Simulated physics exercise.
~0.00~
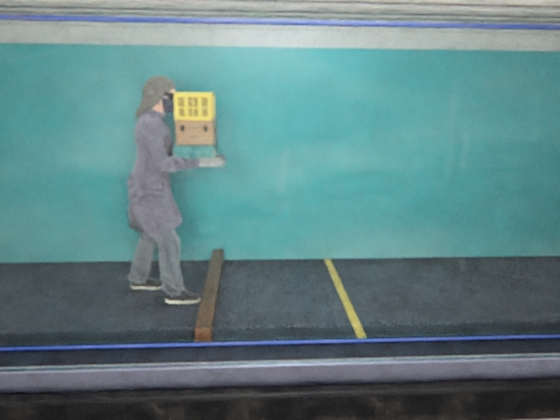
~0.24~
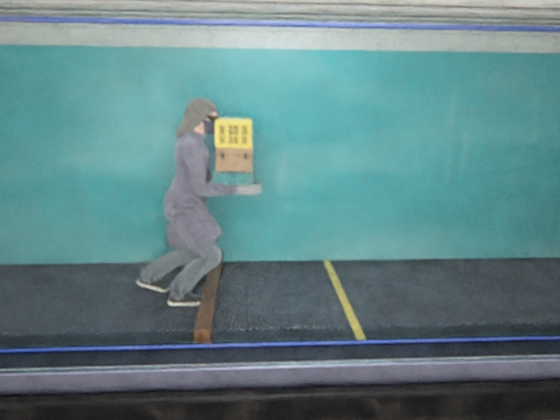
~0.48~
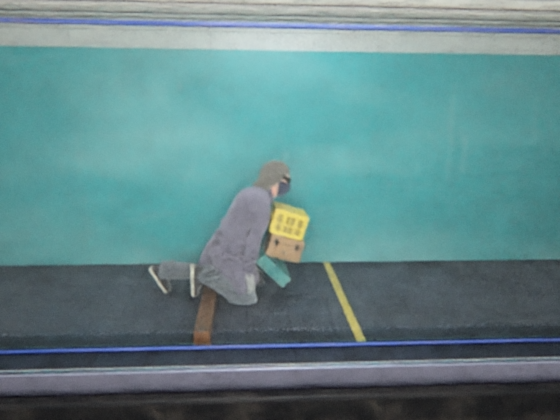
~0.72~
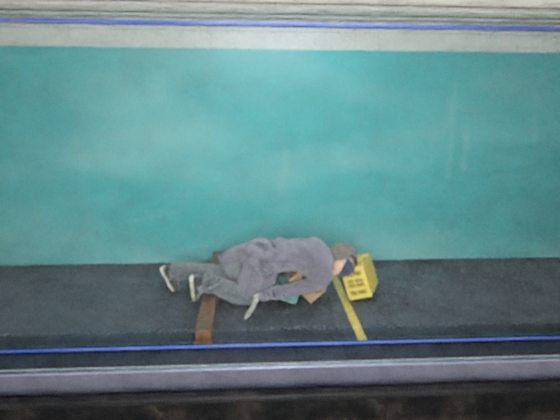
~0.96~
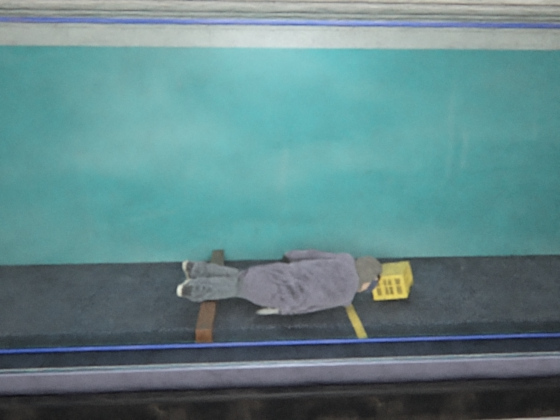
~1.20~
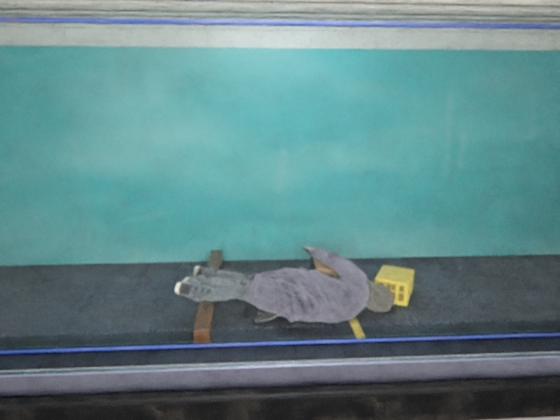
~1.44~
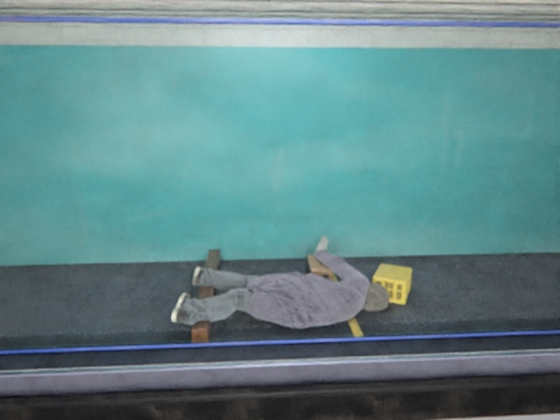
On a dark floor before a teal wall, a floppy person carrying a yellow crate and a brown box pitched forward to the right, folded to the knees and sprawled flat, head just past the yellow line beside the toppled crate.
